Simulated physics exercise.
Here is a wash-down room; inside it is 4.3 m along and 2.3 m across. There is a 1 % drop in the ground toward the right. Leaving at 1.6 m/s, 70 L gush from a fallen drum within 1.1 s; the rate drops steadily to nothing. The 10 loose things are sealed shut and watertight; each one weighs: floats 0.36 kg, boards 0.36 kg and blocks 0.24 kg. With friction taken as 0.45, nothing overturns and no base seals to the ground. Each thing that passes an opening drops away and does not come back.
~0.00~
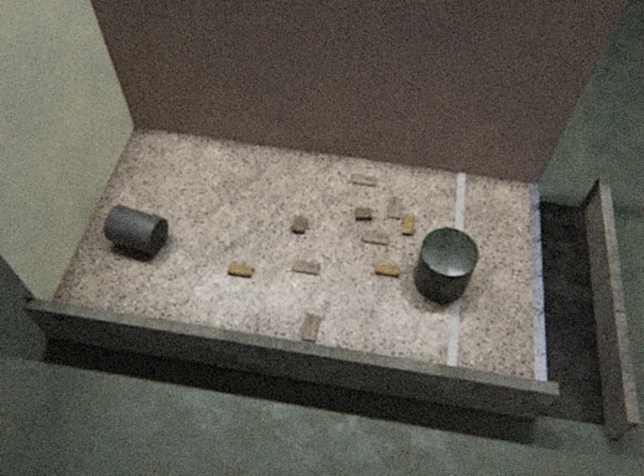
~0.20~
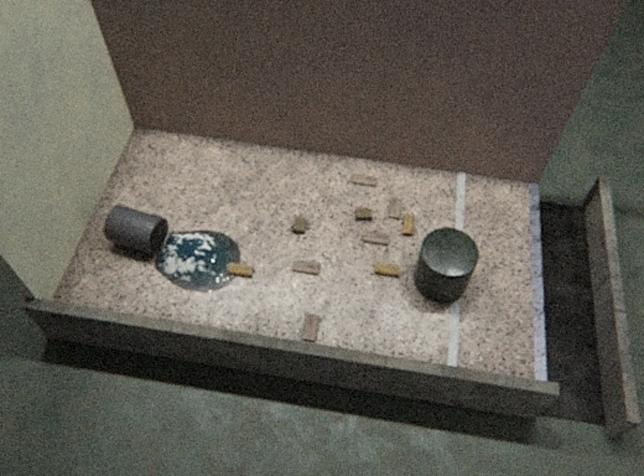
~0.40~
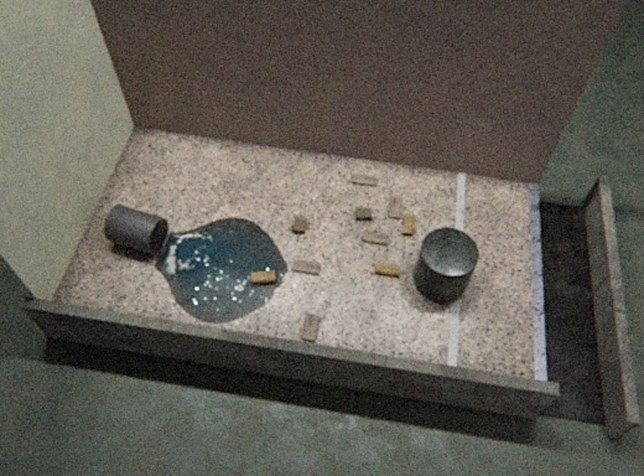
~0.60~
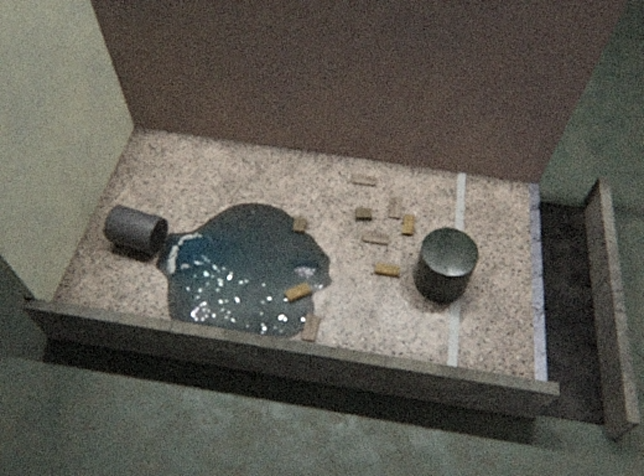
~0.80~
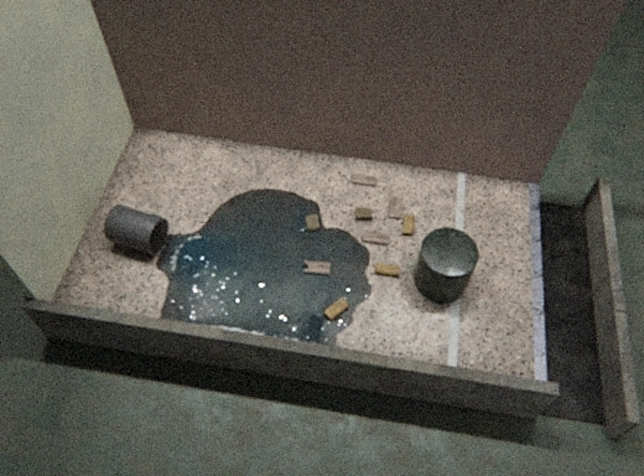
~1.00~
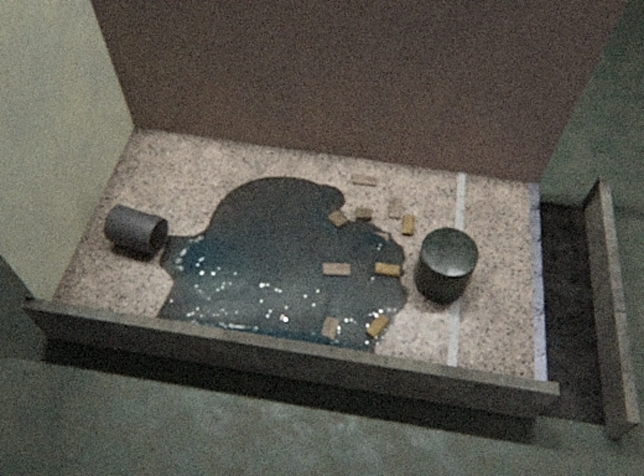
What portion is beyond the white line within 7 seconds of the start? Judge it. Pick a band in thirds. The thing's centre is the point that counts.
Band: One to two thirds.
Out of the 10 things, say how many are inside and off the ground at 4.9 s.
At that time the total is 0.
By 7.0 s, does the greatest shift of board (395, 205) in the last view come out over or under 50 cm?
It goes below it.
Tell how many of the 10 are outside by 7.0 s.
I make it 4.
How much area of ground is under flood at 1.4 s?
My estimate is roughly 4.0 m2.
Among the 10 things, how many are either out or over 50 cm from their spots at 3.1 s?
My count gives 7.
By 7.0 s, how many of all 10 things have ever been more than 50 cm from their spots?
All told, that gives 8.
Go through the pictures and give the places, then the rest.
In the first frame, a block at (240, 269) rests on the ground; a float at (300, 224), on the bottom; 0.0 m2 under water; 0 of 10 have shifted.
In the second frame, a block at (241, 269) rests on the ground; a float at (300, 224), on the bottom; water covers 0.4 m2; 0 of 10 have shifted.
In the third frame, a block at (263, 276) rests on the ground, 23 cm from its start; a float at (300, 224) rests on the ground; water covers 0.9 m2; 1 of 10 have shifted.
In the fourth frame, a block at (298, 291) floats, 59 cm from its start; a float at (300, 224), on the bottom; 1.7 m2 under water; 1 of 10 have shifted.
In the fifth frame, a block at (337, 308) floats, 98 cm from its start; a float at (312, 222) rests on the ground, 13 cm from its start; 2.5 m2 under water; 3 of 10 have shifted.
In the sixth frame, a block at (378, 325), on the bottom, 137 cm from its start; a float at (337, 218), on the bottom, 38 cm from its start; water covers 3.2 m2; 4 of 10 have shifted.
After 1.4 s 1 of 10 are over the mark; 4 afloat.
After 3.1 s 5 of 10 are over the mark; 3 afloat.
After 4.9 s 5 of 10 are over the mark; 0 afloat.
After 7.0 s 5 of 10 are over the mark; 0 afloat.
